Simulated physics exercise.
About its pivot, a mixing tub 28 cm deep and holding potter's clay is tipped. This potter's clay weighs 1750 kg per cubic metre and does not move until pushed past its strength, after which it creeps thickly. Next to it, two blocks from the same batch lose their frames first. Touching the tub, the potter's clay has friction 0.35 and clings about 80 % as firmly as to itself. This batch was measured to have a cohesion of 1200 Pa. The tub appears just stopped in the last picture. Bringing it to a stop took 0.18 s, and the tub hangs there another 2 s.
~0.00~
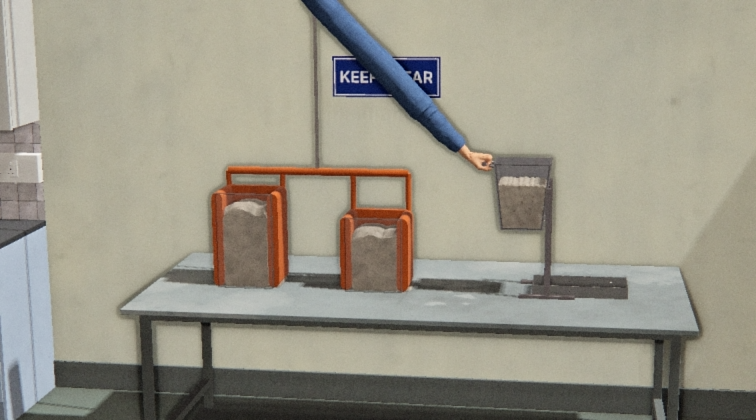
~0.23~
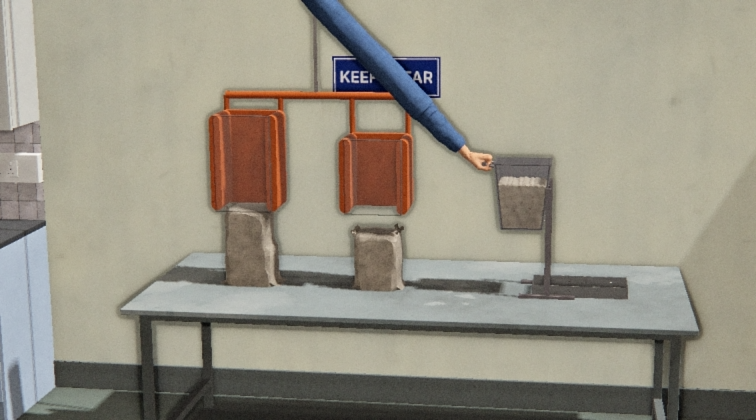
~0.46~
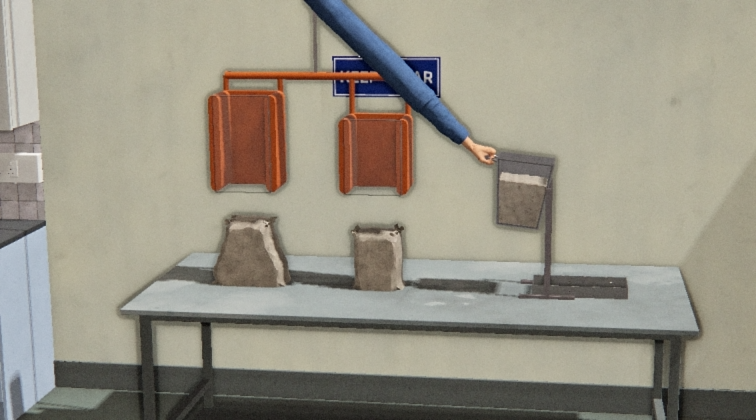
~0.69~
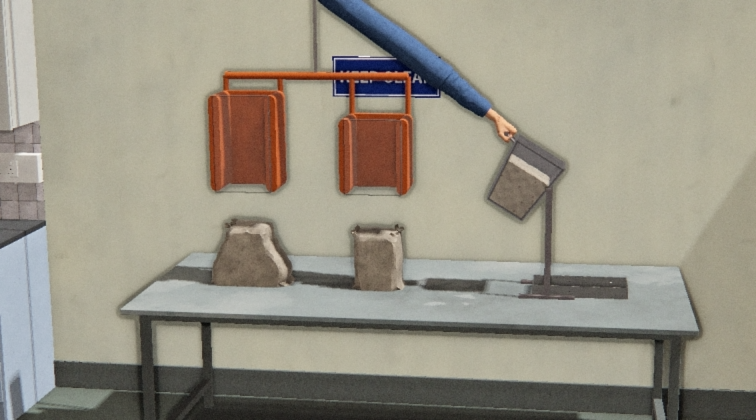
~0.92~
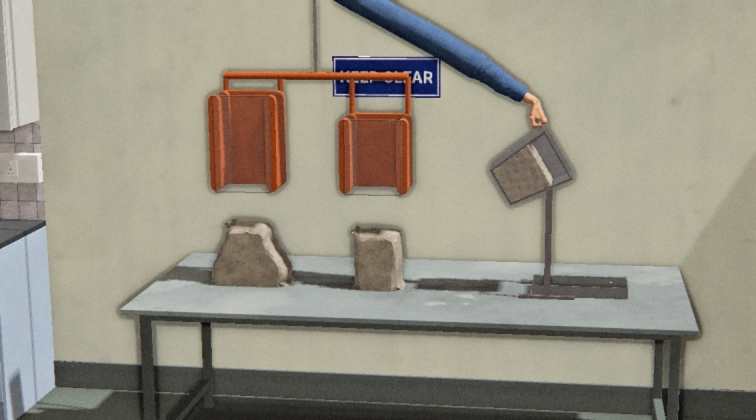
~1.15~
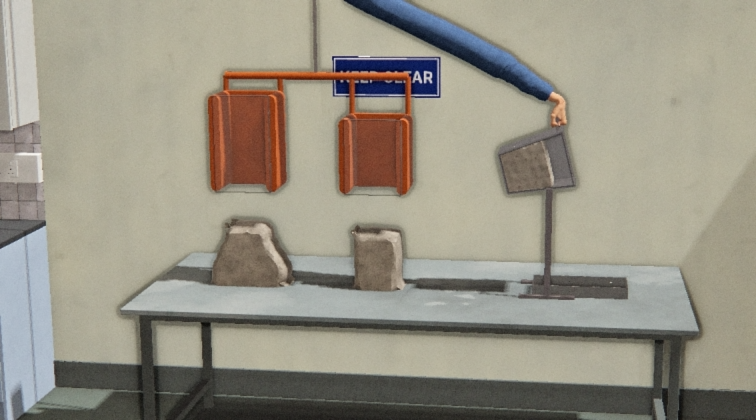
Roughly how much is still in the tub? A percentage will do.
I would say about 100 percent.
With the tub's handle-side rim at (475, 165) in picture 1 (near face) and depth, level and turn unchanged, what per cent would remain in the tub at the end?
Close to 100 per cent would still be in the tub.
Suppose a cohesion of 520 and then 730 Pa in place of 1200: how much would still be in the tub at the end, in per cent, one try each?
Try one gives 100 per cent, try two gives 100 per cent.
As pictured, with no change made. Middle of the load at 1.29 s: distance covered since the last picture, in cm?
The change is near 0 cm.
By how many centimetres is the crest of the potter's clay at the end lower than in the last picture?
Roughly 0 cm.
By 1.29 s, the tub is at 76 degrees and holds 100 %.
By 1.46 s, the tub is at 76 degrees and holds 100 %.
By 1.63 s, the tub is at 76 degrees and holds 100 %.
By 1.80 s, the tub is at 76 degrees and holds 100 %.
By 3.15 s, at the end, the tub is at 76 degrees and holds 100 %.
